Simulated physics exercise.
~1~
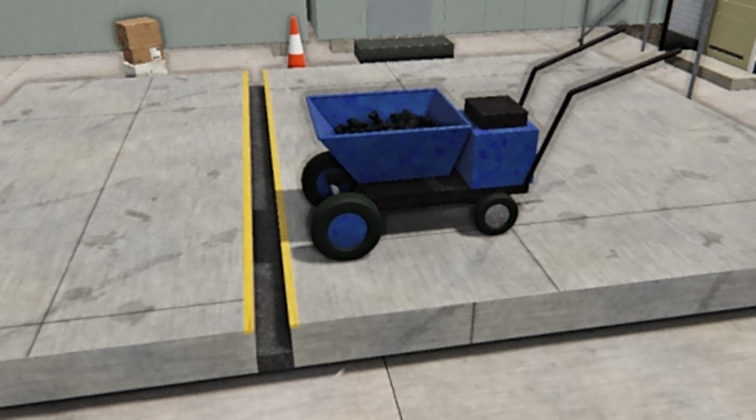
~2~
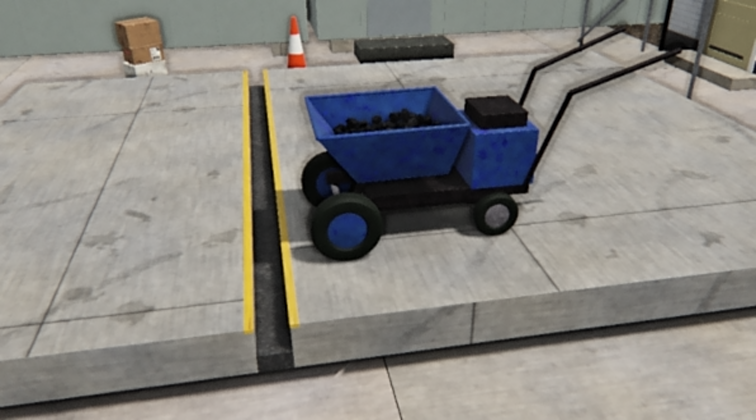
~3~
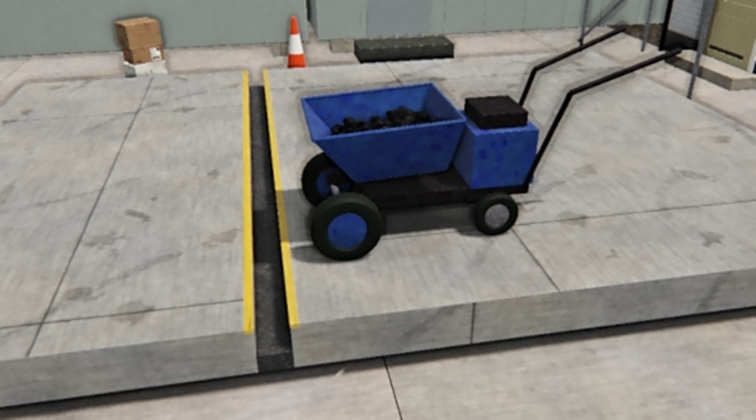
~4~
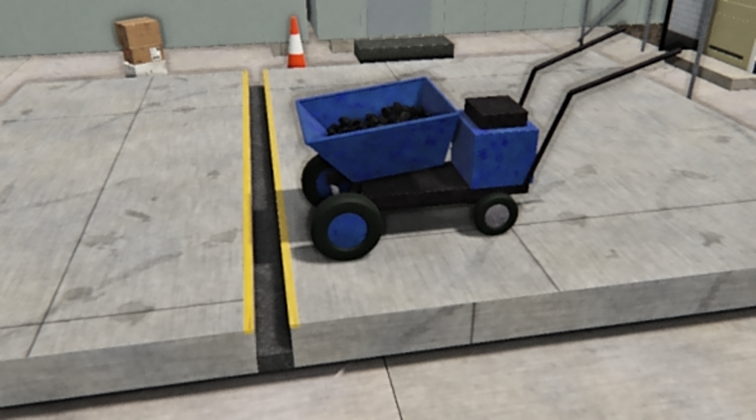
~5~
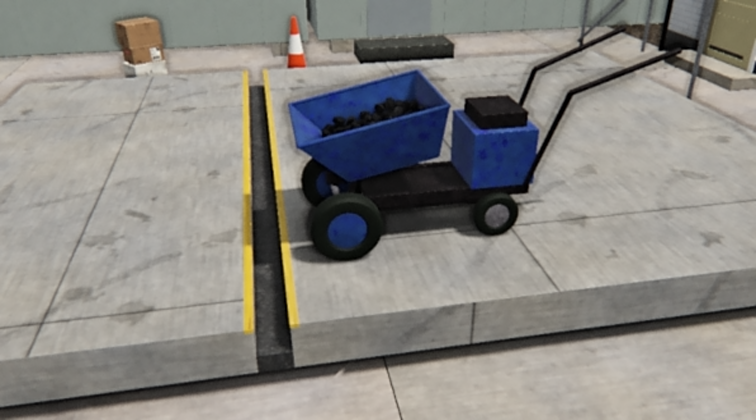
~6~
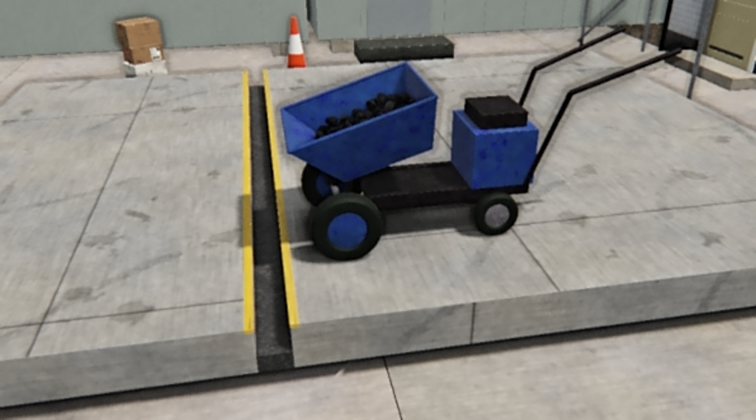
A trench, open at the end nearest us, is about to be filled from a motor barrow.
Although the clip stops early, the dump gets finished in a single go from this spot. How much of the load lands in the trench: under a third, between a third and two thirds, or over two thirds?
Watching it, what goes in is not a full third of the load.
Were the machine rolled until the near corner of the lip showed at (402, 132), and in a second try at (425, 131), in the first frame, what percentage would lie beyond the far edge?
The first position yields around 0 per cent; the second yields around 0 per cent.
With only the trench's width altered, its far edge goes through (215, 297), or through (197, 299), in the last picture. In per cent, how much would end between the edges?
Well, it'd be something like 60 per cent the first time and 80 per cent the second.
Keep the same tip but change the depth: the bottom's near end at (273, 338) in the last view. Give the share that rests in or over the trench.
Something like 10 %.
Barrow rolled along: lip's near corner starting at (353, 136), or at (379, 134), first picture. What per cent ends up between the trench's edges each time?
You'd get around 60 in a hundred, then 70 in a hundred.
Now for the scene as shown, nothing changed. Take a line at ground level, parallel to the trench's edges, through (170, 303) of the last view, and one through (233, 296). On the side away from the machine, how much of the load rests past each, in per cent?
Some 20 and some 70 per cent, respectively.
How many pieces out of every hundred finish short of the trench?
0 %.
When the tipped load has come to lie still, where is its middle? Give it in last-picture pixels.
The centre comes to rest close to (215, 242).
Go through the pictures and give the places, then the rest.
The first frame shows lip of the skip near (319, 139), level; top of the load near (394, 136), lumps of coal; first edge of the trench near (290, 289); far edge near (248, 294), the trench under half as wide as the skip, and about as deep as wide.
The second frame shows lip of the skip near (318, 139), level; top of the load near (393, 135).
The third frame shows lip of the skip near (314, 140), tipped barely; top of the load near (402, 129).
The fourth frame shows lip of the skip near (307, 143), tipped a little; top of the load near (408, 126).
The fifth frame shows lip of the skip near (299, 147), tipped a little; top of the load near (401, 121).
The sixth frame shows lip of the skip near (289, 152), tipped clearly; top of the load near (392, 116); first edge of the trench near (290, 289); far edge near (248, 294).
Shortly afterwards, skip tipped steeply; the whole lot in the skip.
Next, skip tipped right over; all but a few in the skip; a little beyond it; only a few falling.
Some moments later, skip tipped right over; near a quarter in the skip; only a few in or heaped over the trench; the bulk beyond it.
In the end, skip tipped right over; only a few in the skip; a little in or heaped over the trench; the bulk beyond it.
